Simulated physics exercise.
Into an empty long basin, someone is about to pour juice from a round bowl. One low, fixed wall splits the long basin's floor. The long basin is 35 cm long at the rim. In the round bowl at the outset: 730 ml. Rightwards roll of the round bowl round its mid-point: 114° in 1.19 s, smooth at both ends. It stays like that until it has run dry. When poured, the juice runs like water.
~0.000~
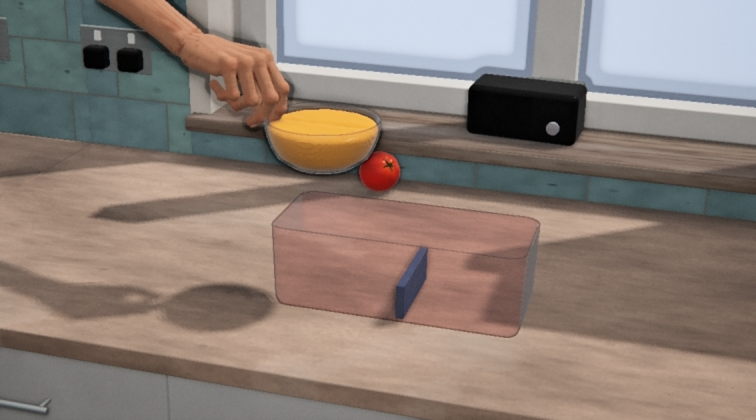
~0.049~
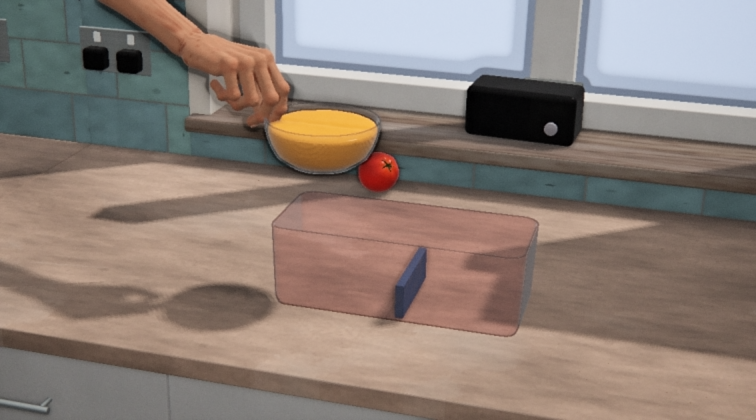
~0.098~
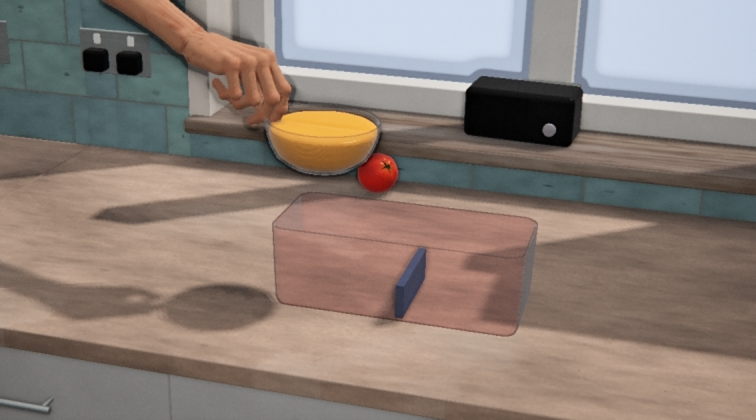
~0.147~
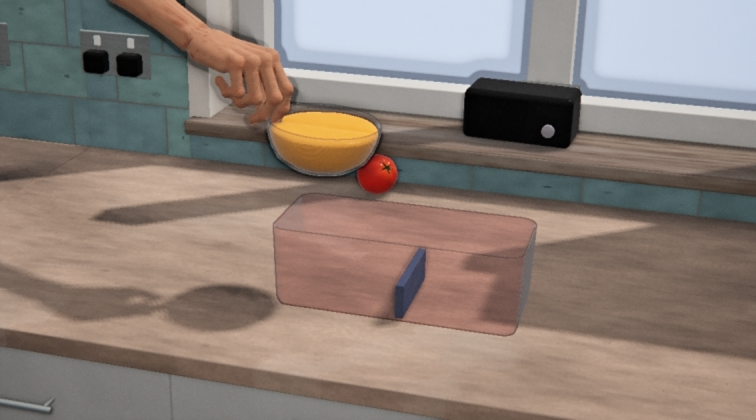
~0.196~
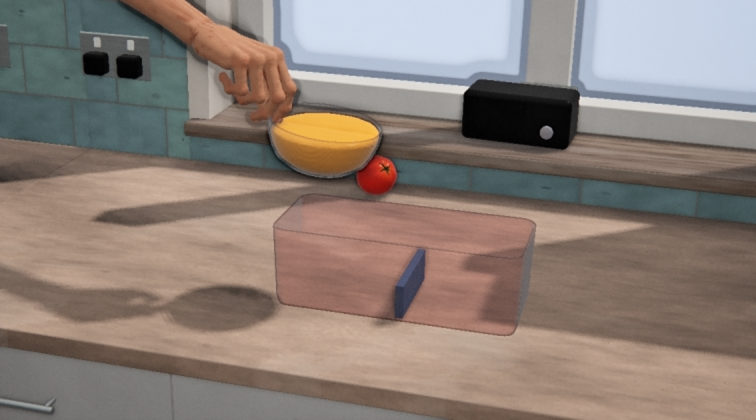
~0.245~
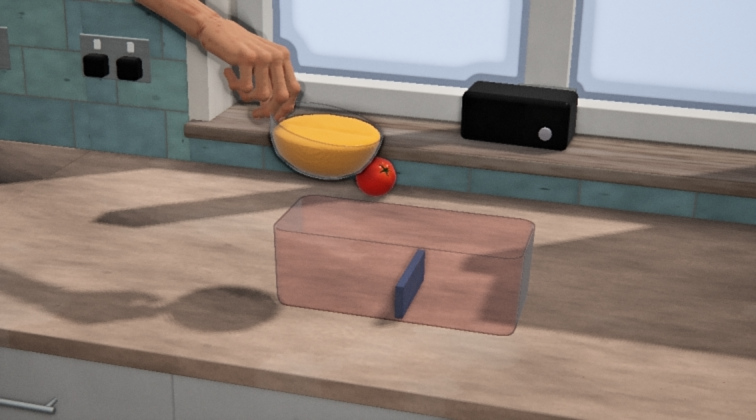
A hand holds a round bowl of yellow juice, tilting it slightly rightwards above an empty, clear pinkish basin on a kitchen counter.
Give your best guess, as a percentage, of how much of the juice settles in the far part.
I would say 53 per cent of it settles there.
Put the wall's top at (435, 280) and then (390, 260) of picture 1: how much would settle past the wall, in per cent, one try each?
I'd put it at about 15 per cent for the first and about 80 per cent for the second.
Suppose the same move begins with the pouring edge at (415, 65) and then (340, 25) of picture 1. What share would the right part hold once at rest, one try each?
Result: 90 per cent, then 25 per cent.
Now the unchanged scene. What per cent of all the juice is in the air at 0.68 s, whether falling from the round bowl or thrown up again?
Around 32 in a hundred.
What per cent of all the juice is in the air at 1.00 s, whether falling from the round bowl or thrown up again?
Airborne share: Near 2 %.
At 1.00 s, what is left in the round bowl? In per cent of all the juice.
Close to 0 in a hundred.
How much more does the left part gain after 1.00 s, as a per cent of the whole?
Change: Approx. 1 %.
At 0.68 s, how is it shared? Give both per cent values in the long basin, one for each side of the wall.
I'd say some 9 on the left and some 28 on the right.
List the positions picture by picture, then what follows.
In the first picture, it leans 0°; its right rim is at (378, 125); the juice meets the walls at (272, 119) and (378, 130); the long basin's rim runs from (287, 209) to (533, 240); the wall's top is at (413, 267).
In the second picture, it leans 0°; its right rim is at (378, 126); the juice meets the walls at (272, 119) and (377, 131).
In the third picture, it leans 2°; its right rim is at (378, 128); the juice meets the walls at (274, 119) and (377, 132).
In the fourth picture, it leans 4°; its right rim is at (379, 132); the juice meets the walls at (274, 120) and (377, 134).
In the fifth picture, it leans 7°; its right rim is at (379, 136); the juice meets the walls at (276, 121) and (379, 135).
In the sixth picture, it leans 12°; its right rim is at (380, 141); the juice meets the walls at (277, 123) and (380, 138).
After 0.68 s the tilt is 69° and 31 per cent is still to pour, 9 is left of the wall and 28 right of it.
After 1.00 s the tilt is 107° and 0 per cent is still to pour, 46 is left of the wall and 52 right of it.
After 1.33 s the tilt is 114° and 0 per cent is still to pour, 47 is left of the wall and 53 right of it.
After 1.69 s the tilt is 114° and 0 per cent is still to pour, 47 is left of the wall and 53 right of it.
In the end 47 per cent lies left of the wall, 53 right of it and 1 outside.
